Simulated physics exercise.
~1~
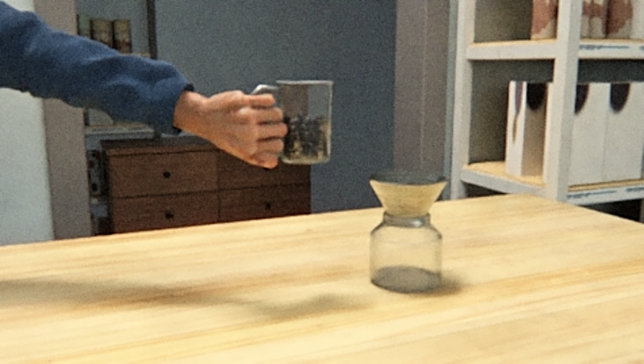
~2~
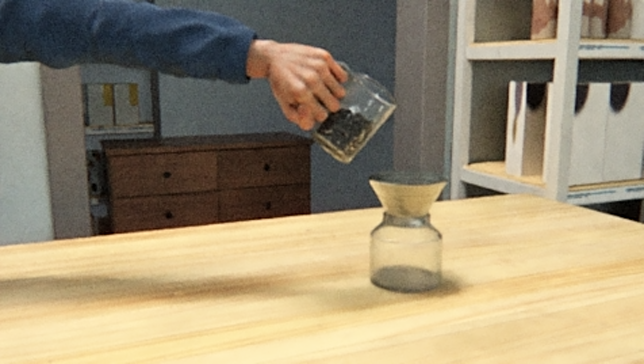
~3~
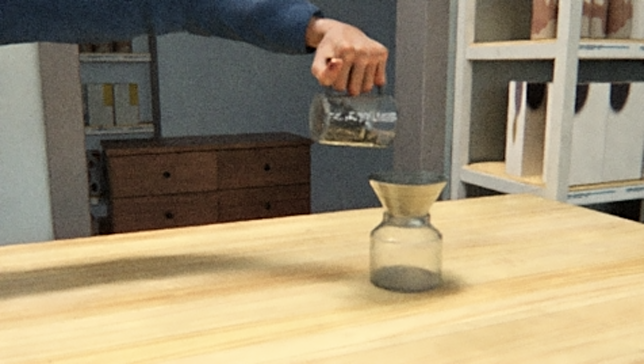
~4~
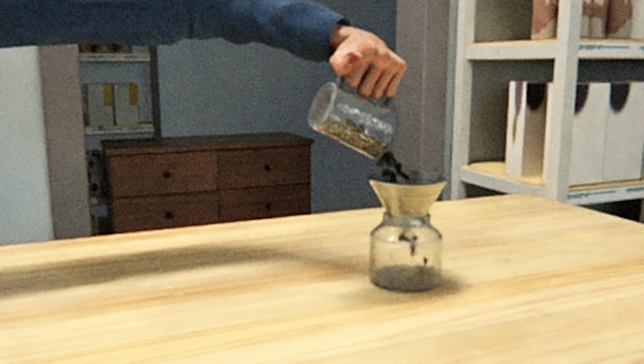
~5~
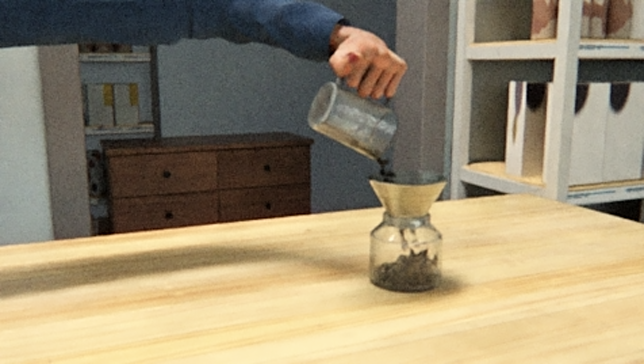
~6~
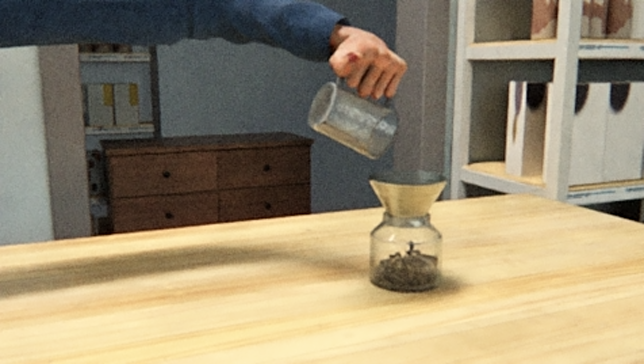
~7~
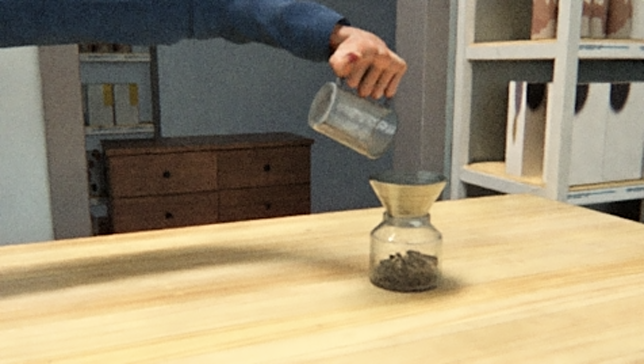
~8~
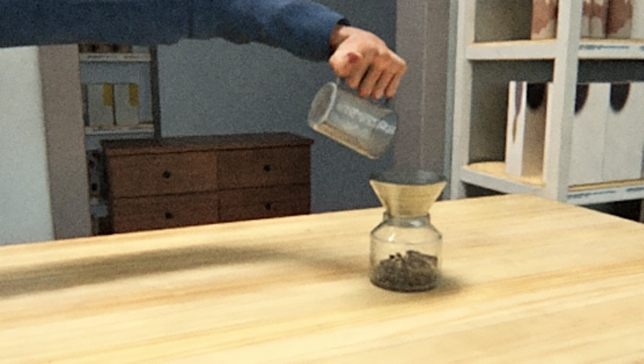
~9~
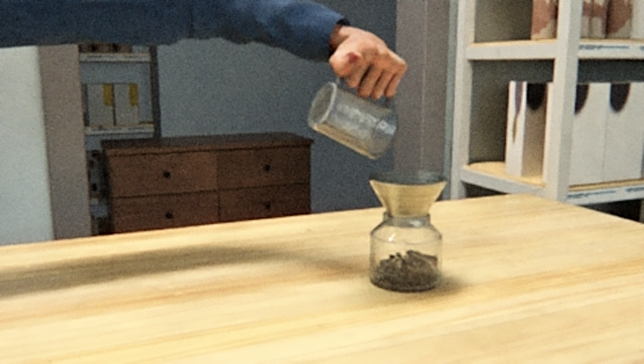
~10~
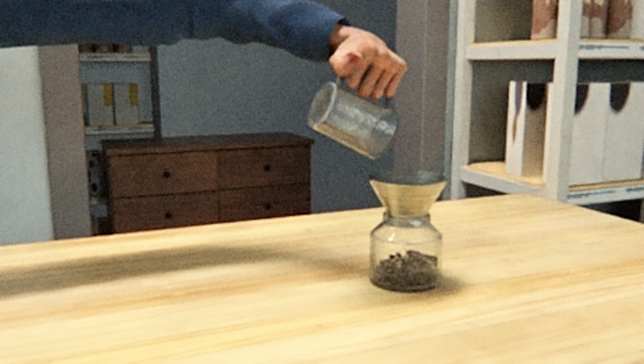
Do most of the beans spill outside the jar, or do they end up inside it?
Most of the beans end up inside the jar, passing through the funnel and settling in a heap at the bottom.
In the video, a hand in a blue sleeve moves a clear cup of dark beans to the right and tips it above a funnel on a glass jar, and the beans pour through until they rest in a heap in the jar.
